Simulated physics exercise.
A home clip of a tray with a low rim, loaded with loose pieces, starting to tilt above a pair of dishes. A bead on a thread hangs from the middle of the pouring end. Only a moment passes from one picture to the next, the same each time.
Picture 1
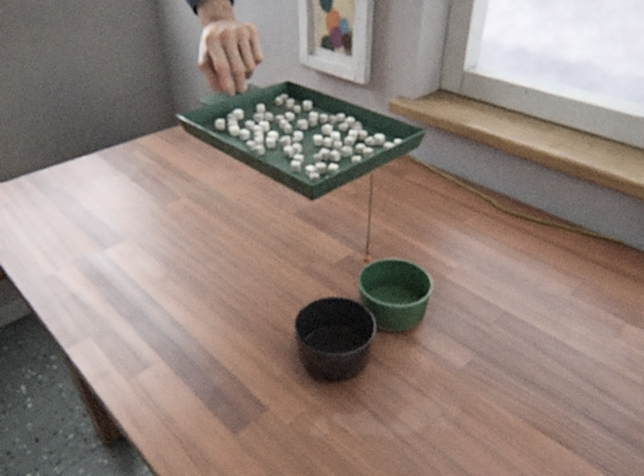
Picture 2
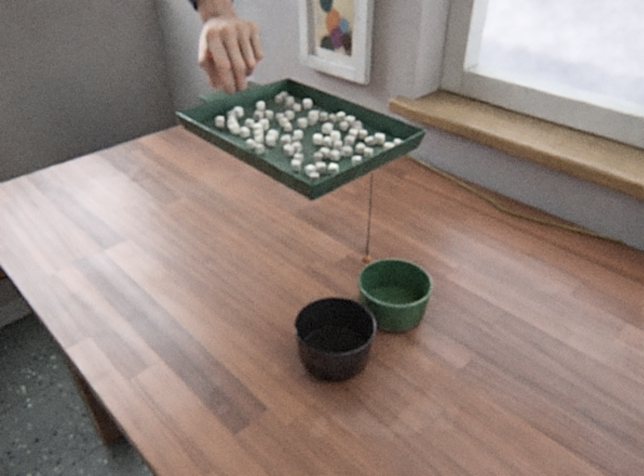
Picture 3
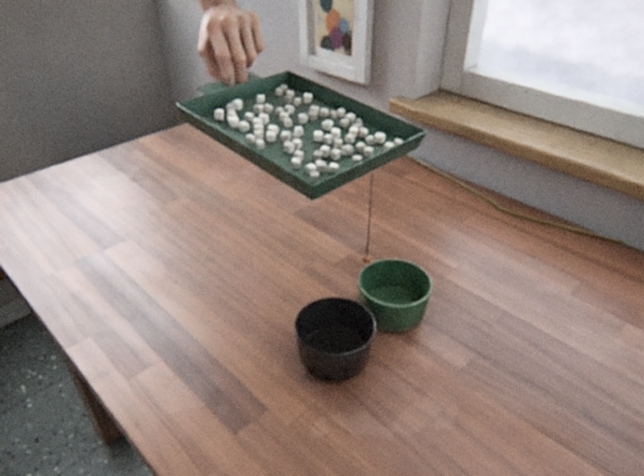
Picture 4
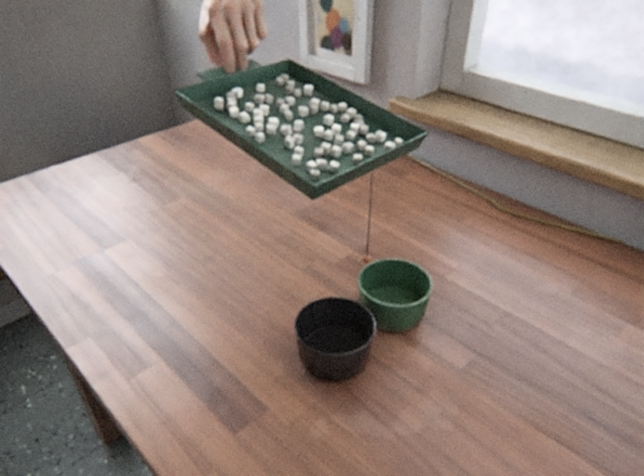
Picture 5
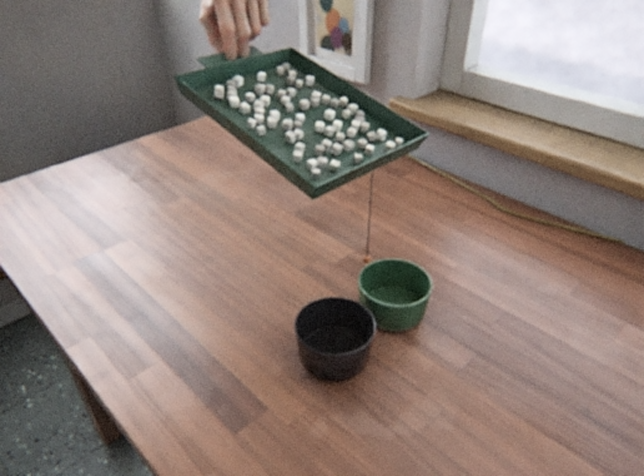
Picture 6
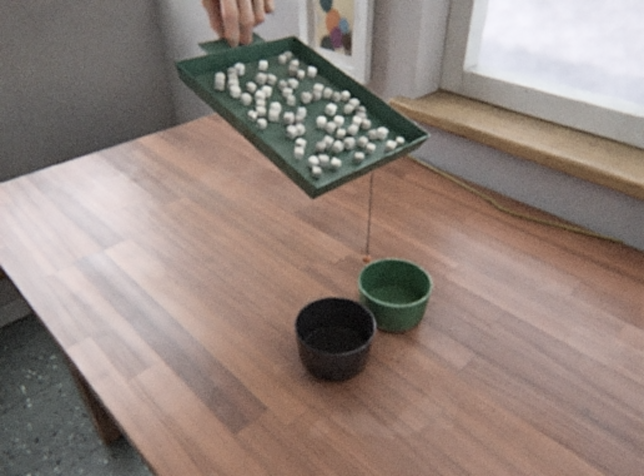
Above a wooden table, a hand gradually tilts a green tray of white cubes toward two dishes.
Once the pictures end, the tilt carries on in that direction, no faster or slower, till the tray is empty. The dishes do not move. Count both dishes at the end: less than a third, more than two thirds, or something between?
Together they catch between a third and two thirds.
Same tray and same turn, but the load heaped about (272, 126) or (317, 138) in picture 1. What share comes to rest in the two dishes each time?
Roughly 50 per cent, and 40 per cent.
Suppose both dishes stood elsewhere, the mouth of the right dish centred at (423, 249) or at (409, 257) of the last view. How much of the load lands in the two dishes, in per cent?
About 40 and 30 per cent.
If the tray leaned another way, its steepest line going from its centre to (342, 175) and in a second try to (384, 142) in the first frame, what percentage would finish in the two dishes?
First some 70, then 10 per cent.
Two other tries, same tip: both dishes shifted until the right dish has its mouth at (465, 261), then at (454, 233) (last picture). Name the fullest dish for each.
In turn: The left dish; the left dish.
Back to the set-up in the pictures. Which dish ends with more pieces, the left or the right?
Fuller: The right dish.
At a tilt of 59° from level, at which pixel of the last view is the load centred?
Around (376, 145).
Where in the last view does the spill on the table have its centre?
At about (465, 318).
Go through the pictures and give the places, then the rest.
In the first picture, corners of the pouring end (312, 181) and (420, 130), level; middle of the load (298, 136), sugar cubes; left dish (364, 358); right dish (423, 310); bead on its thread (367, 259).
In the second picture, corners of the pouring end (312, 181) and (420, 130), level; middle of the load (299, 135).
In the third picture, corners of the pouring end (313, 181) and (421, 131), tipped barely, level across its low end; middle of the load (299, 131).
In the fourth picture, corners of the pouring end (315, 182) and (422, 132), tipped a little, level across its low end; middle of the load (299, 125).
In the fifth picture, corners of the pouring end (316, 182) and (423, 133), tipped a little, level across its low end; middle of the load (300, 119).
In the sixth picture, corners of the pouring end (317, 183) and (424, 134), tipped clearly, level across its low end; middle of the load (302, 113); left dish (364, 358); right dish (423, 310).
Just after the last frame, tray tipped steeply; almost all on the tray; just a few in the air.
A moment on, tray tipped right over; almost all on the tray; about a tenth in the right dish; about a tenth outside both.
Further on, tray tipped past a quarter turn; about a tenth in the left dish; roughly a third in the right dish; roughly half outside both.
When it is over, tray tipped past a quarter turn; about a tenth in the left dish; roughly a third in the right dish; roughly half outside both.
